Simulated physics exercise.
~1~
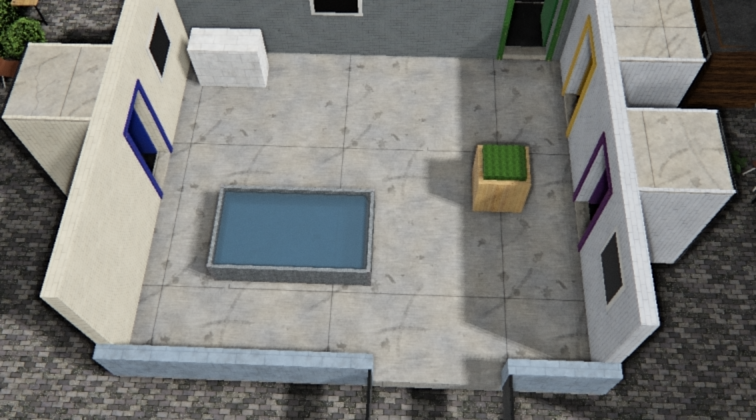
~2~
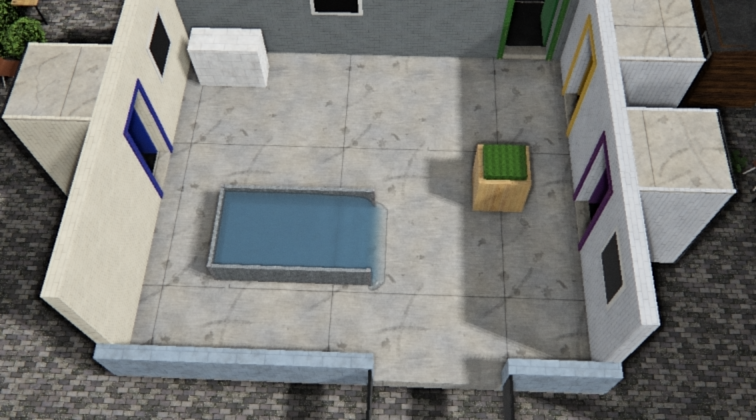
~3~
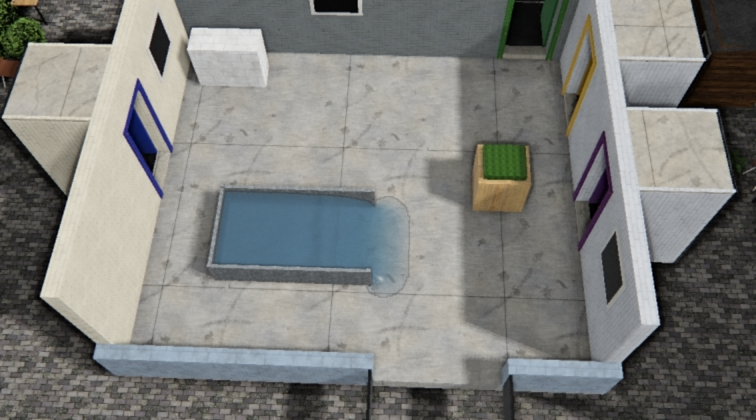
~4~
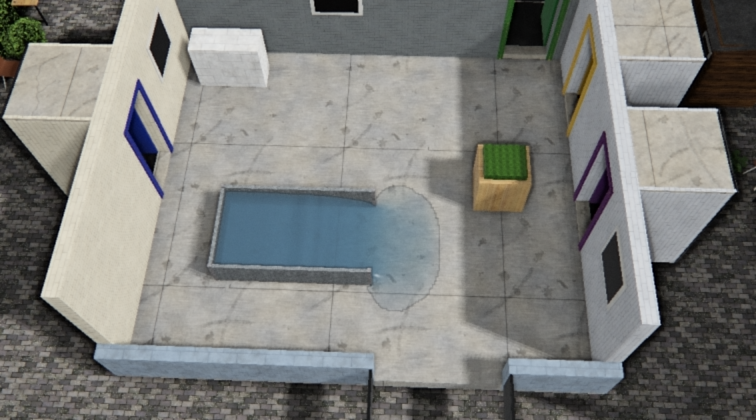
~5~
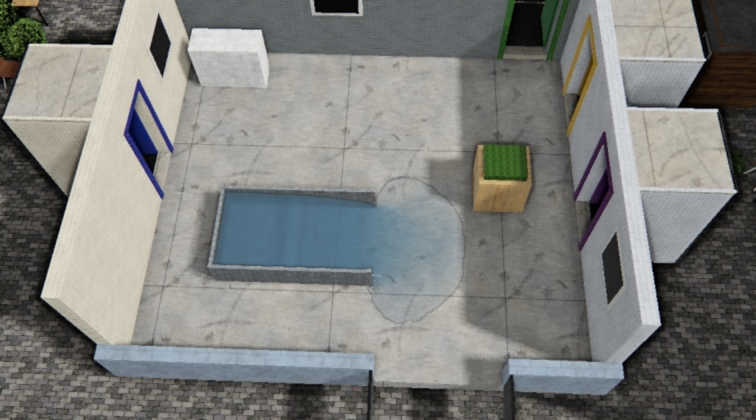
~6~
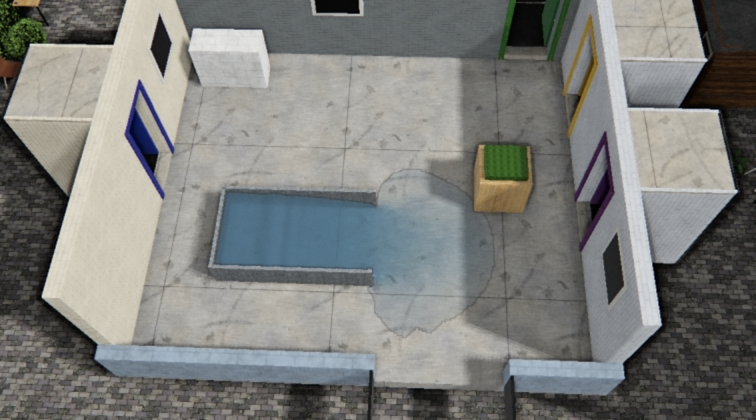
Water in a raised tank sat still in a walled court with coloured doors, then poured out through its open right end and spread across the pale floor in a widening, rounded puddle.
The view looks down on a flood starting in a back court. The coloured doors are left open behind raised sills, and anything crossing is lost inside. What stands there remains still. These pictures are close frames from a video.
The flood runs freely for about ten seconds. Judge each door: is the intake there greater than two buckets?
Blue door, not greater; green door, not greater; yellow door, not greater; purple door, greater.
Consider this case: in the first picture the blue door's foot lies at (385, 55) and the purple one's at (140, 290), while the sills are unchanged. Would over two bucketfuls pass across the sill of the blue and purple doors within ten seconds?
As I see it, the blue door remains below the limit, and the purple door remains below the limit.
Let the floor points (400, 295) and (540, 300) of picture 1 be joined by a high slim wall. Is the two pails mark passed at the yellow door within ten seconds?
The yellow one: Falls short.
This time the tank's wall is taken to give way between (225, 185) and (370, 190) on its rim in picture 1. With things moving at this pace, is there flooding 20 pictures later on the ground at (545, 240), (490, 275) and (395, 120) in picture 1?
Unwetted, unwetted, submerged.
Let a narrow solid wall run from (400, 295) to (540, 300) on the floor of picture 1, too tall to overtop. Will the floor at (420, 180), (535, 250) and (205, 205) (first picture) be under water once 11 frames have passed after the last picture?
Log, spots one to three: Swamped; swamped; spared.
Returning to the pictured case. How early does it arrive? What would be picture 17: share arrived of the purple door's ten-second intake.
Estimate: Some 15 per cent.
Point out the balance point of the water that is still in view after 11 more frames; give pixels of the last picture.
I'd point to (387, 245).
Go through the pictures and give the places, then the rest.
The open tank at (294, 229) is whole and still, in the first frame.
Water pours out at (370, 240) and has run to (375, 285), in the second frame.
Water pours out at (370, 241) and has run to (385, 292), in the third frame.
Water pours out at (370, 241) and has run to (402, 305), in the fourth frame.
Water pours out at (370, 241) and has run to (457, 276), in the fifth frame.
The front is at (488, 264), out from the gap at (371, 241), in the sixth frame.
A moment on, water covers 25 % of the floor; the blue door not reached, the green door not reached, the yellow door not reached, the purple door wet at the sill, nothing in.
Next, water covers 30 % of the floor; the blue door not reached, the green door not reached, the yellow door not reached, the purple door over two buckets in.
Then, water covers 40 % of the floor; the blue door not reached, the green door wet at the sill, nothing in, the yellow door wet at the sill, nothing in, the purple door far over two buckets in.
Later, water covers 50 % of the floor; the blue door not reached, the green door wet at the sill, nothing in, the yellow door wet at the sill, nothing in, the purple door far over two buckets in.
In the end, water covers 70 % of the floor; the blue door not reached, the green door wet at the sill, nothing in, the yellow door under two buckets in, the purple door far over two buckets in.
